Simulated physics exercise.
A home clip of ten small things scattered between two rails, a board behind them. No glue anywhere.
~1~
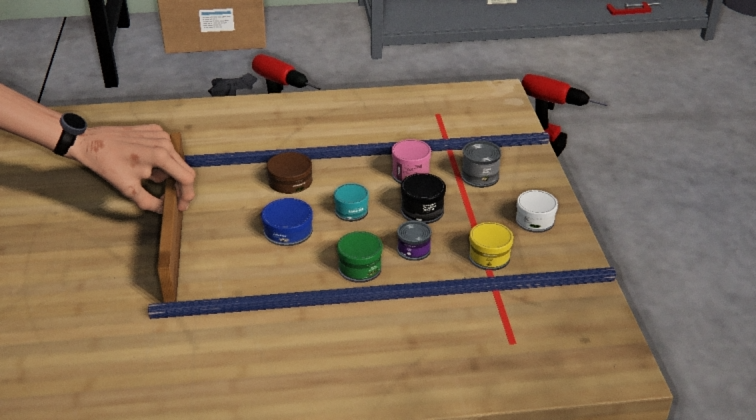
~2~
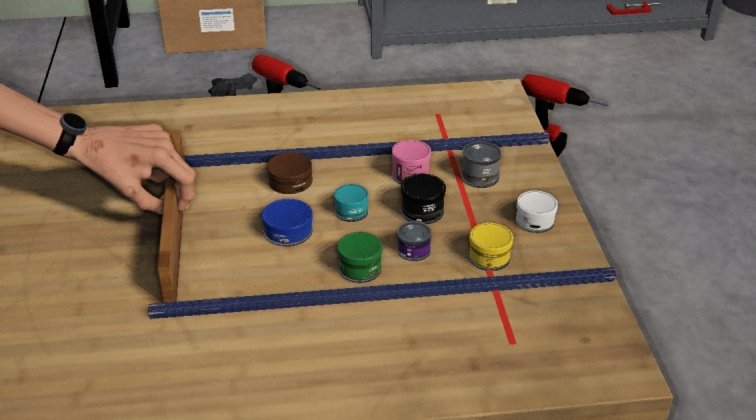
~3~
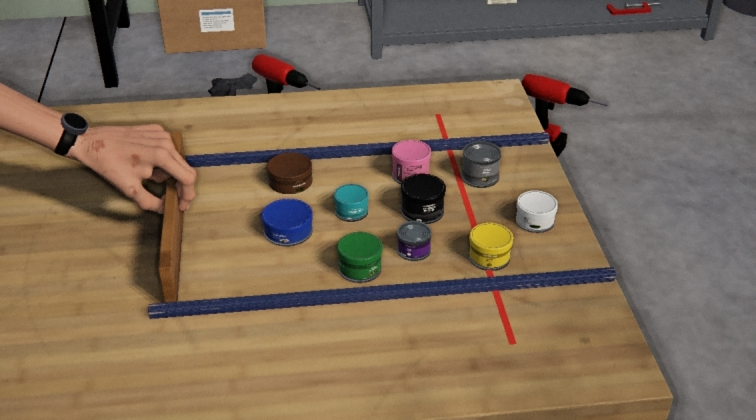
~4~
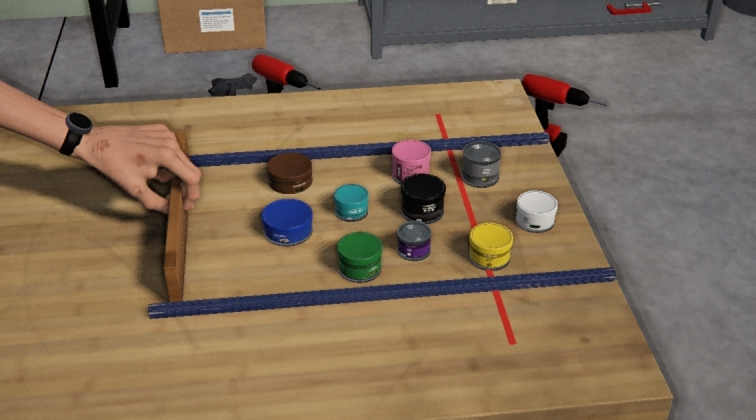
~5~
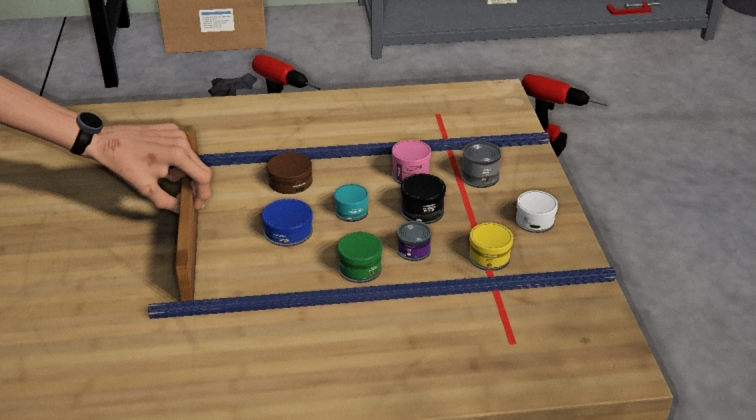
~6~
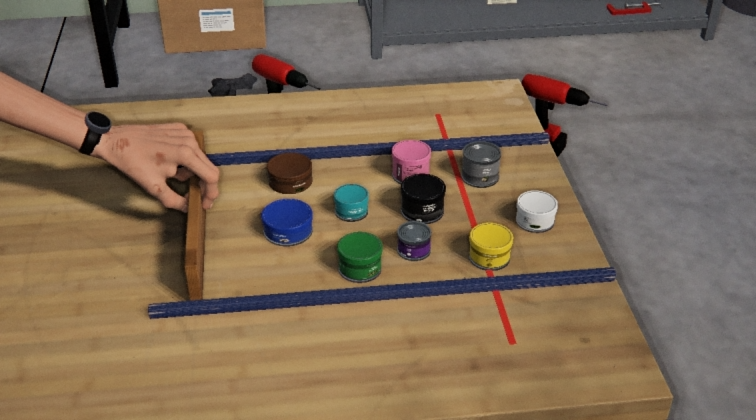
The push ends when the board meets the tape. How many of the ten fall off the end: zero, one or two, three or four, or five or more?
Here the number that fall off is zero.
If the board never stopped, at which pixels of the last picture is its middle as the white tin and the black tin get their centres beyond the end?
Its middle is around (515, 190) and around (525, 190).
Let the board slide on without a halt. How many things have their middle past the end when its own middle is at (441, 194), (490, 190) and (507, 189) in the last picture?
Place by place, 0, 0 and 1.
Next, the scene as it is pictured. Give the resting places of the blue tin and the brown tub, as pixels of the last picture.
About (496, 210), and the other about (476, 156).
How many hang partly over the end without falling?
Overhanging: 0.
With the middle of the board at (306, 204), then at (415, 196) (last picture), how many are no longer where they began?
The counts are 3 and 9.
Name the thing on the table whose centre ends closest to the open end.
The grey tin.
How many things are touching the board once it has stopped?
In contact: 4.
Soon after, none off yet; white tin at rest near (536, 212); grey tin at rest near (481, 164); yellow pot at rest near (490, 247).
At rest, the number that fall off is zero.
